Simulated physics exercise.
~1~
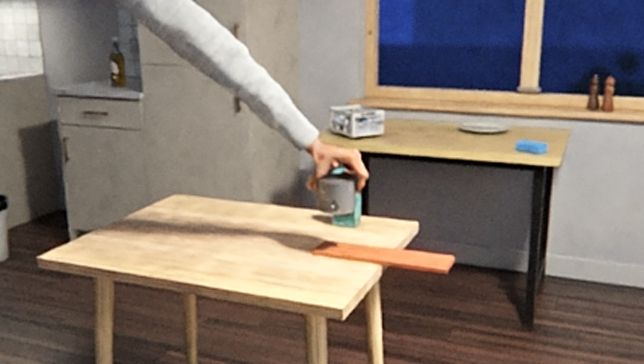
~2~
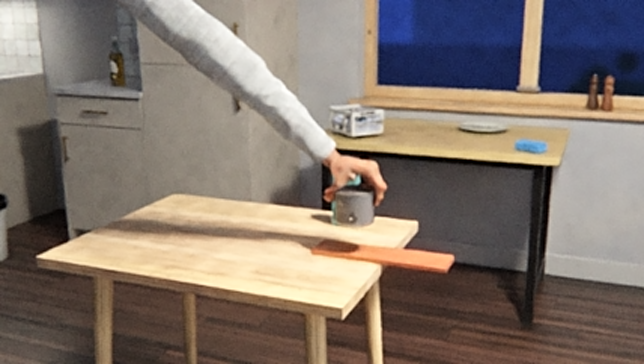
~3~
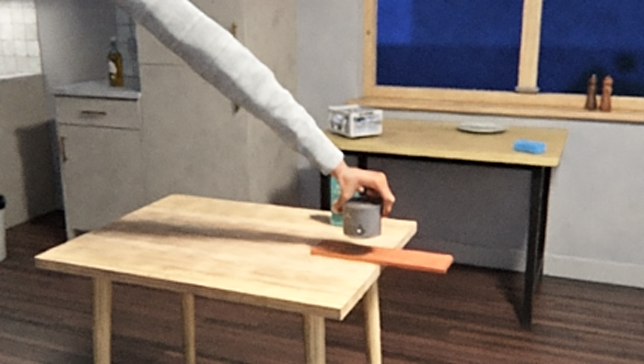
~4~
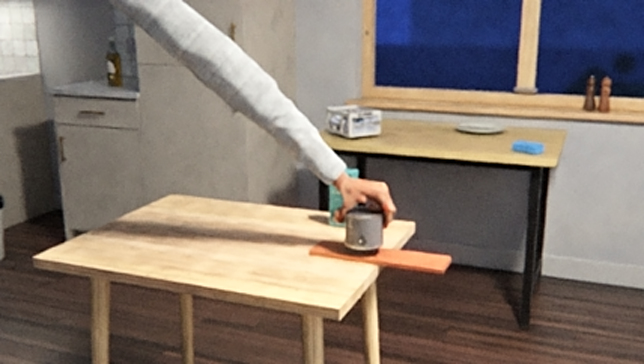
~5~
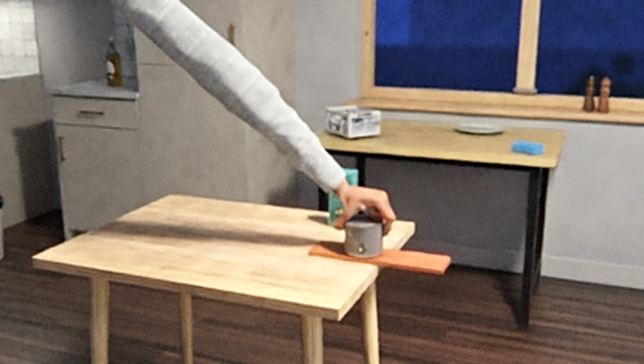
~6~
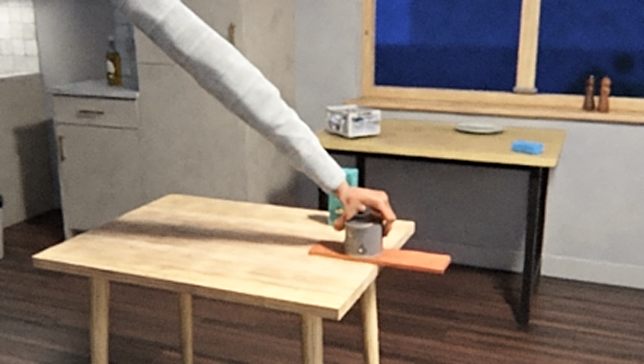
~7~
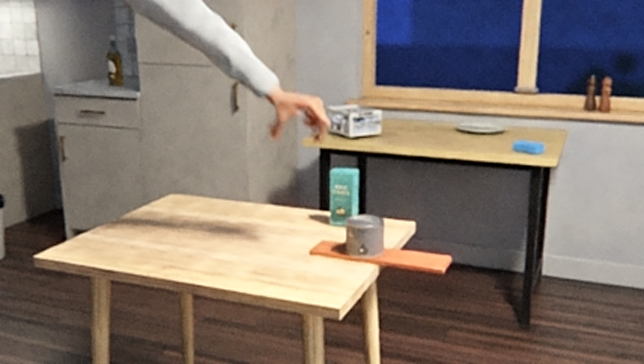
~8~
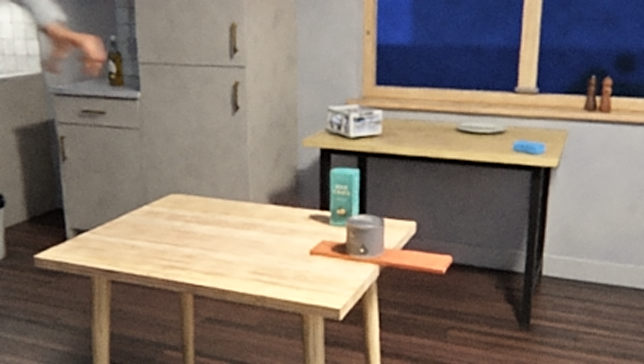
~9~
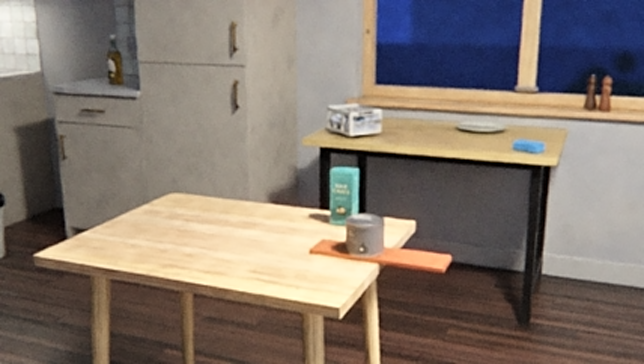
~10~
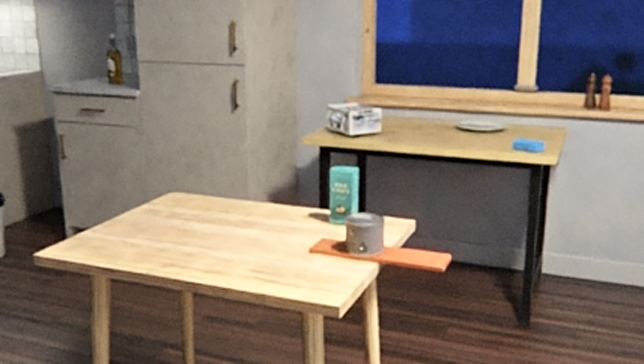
A hand sets a grey tub on an overhanging orange plank, which stays balanced.
